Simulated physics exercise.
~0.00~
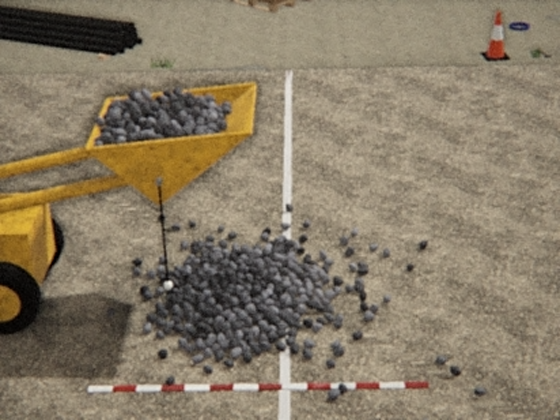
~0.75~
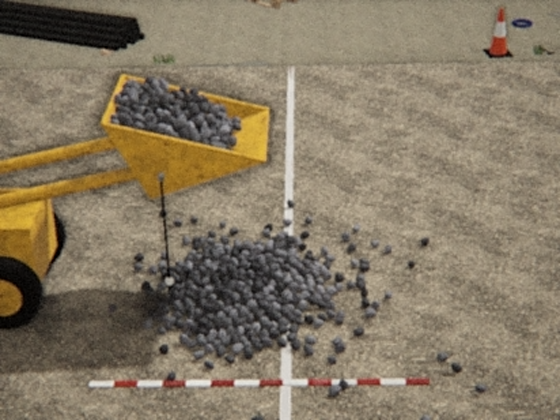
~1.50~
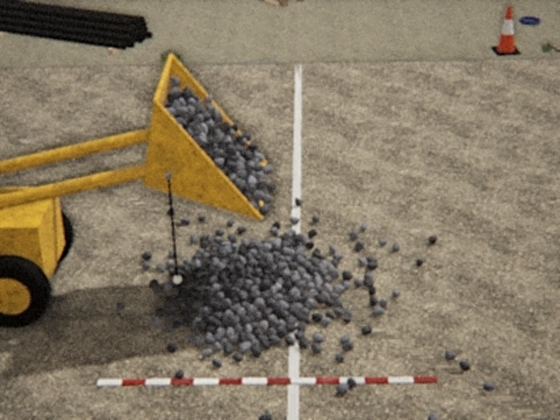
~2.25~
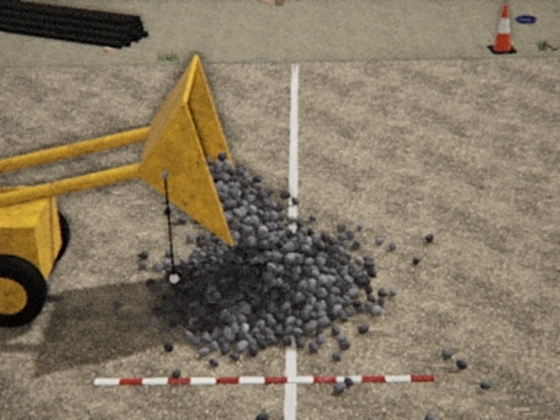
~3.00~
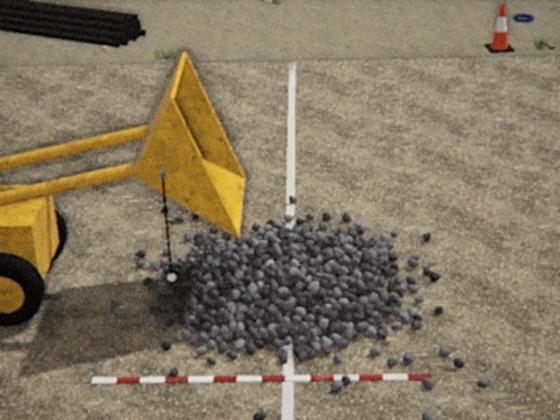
In this clip, a yellow loader bucket full of grey stones tips forward above an existing pile, pouring its load down until it is empty, and the pile ends up larger, spread further right across the white line on the ground.
